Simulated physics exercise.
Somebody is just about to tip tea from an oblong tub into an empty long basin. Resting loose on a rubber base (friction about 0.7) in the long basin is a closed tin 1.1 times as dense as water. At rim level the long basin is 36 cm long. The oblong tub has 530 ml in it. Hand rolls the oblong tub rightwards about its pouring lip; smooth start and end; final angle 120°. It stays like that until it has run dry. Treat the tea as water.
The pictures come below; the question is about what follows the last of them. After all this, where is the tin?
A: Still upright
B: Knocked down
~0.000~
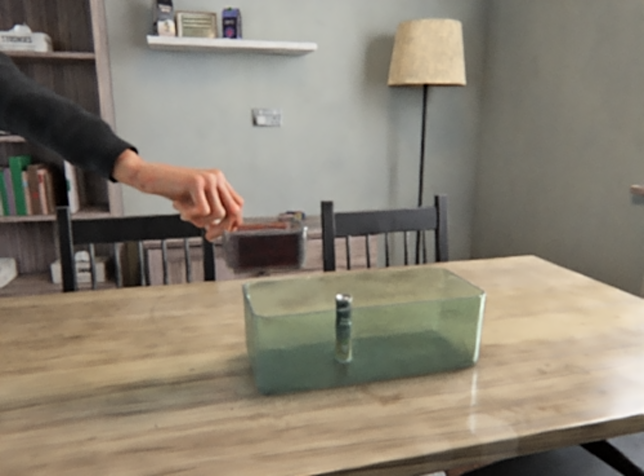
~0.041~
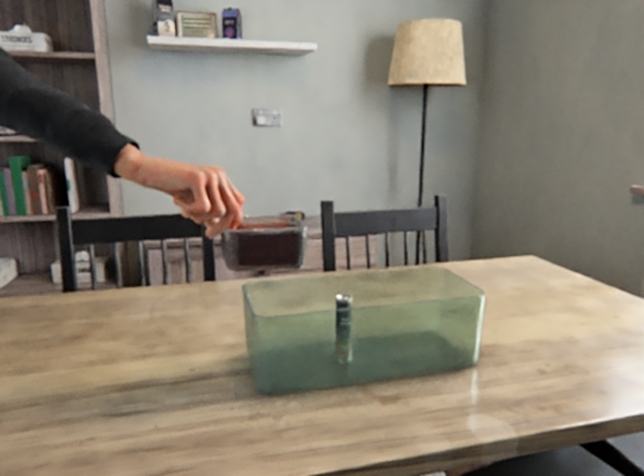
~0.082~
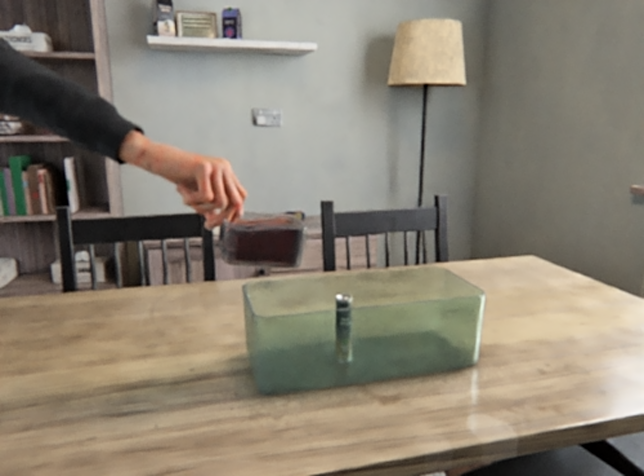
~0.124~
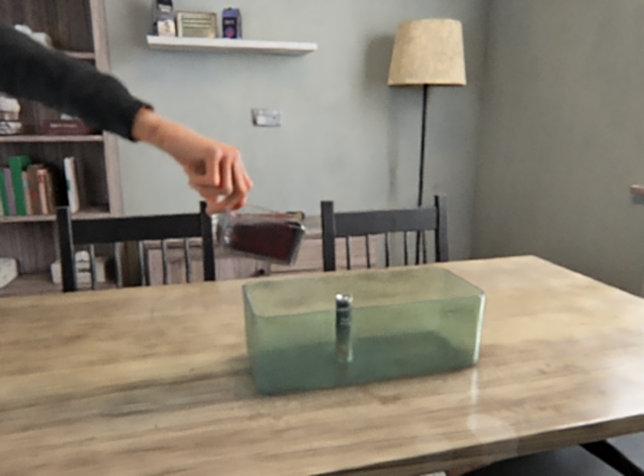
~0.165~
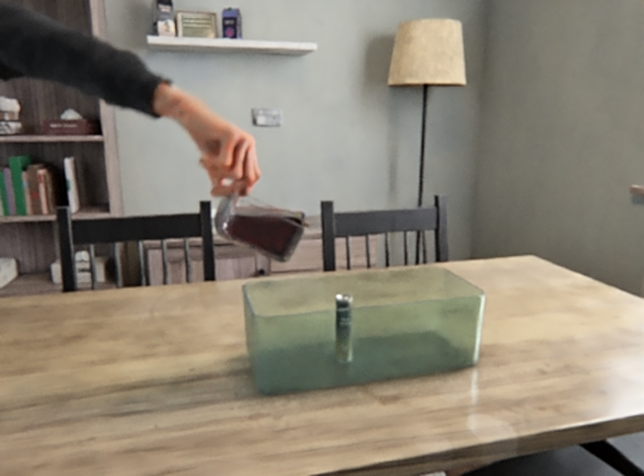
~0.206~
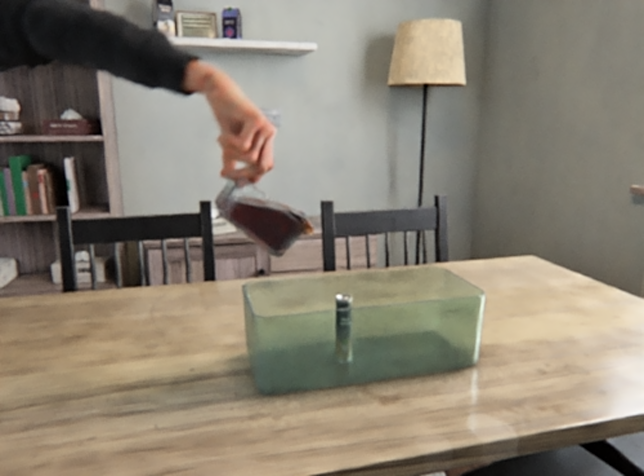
The answer is A.
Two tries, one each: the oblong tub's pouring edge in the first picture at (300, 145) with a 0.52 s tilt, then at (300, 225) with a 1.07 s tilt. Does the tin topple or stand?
Try 1: Tipped over; try 2: Still standing.
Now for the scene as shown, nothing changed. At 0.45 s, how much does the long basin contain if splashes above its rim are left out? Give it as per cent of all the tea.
22 %, roughly.
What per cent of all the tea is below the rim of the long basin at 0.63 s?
Around 92 parts in a hundred.
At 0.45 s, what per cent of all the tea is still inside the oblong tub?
Close to 16 percent of the liquid remains at that time.
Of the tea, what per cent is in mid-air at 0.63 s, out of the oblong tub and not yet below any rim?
7 in a hundred, give or take.
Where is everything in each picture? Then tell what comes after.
It leans 0°; its right rim is at (300, 223); the tea meets the walls at (224, 231) and (298, 228); the long basin's rim runs from (248, 300) to (463, 280); the tin's top is at (344, 300), in the first picture.
It leans 2°; its right rim is at (300, 223); the tea meets the walls at (224, 231) and (298, 226), in the second picture.
It leans 7°; its right rim is at (300, 223); the tea meets the walls at (223, 228) and (298, 223), in the third picture.
It leans 16°; its right rim is at (300, 224); the tea meets the walls at (222, 221) and (298, 219); 1 per cent is over the edge, in the fourth picture.
It leans 27°; its right rim is at (299, 224); the tea meets the walls at (221, 210) and (299, 218); 4 per cent is over the edge, in the fifth picture.
It leans 41°; its right rim is at (299, 224); the tea meets the walls at (221, 197) and (286, 211); 8 per cent is over the edge, in the sixth picture.
After 0.45 s the tilt is 115° and 15 per cent is still to pour; the tin stands where it began.
After 0.63 s the tilt is 120° and 0 per cent is still to pour; the tin stands where it began.
After 0.82 s the tilt is 120° and 0 per cent is still to pour; the tin stands where it began.
After 1.02 s the tilt is 120° and 0 per cent is still to pour; the tin stands where it began.
In the end the tin stands where it began.
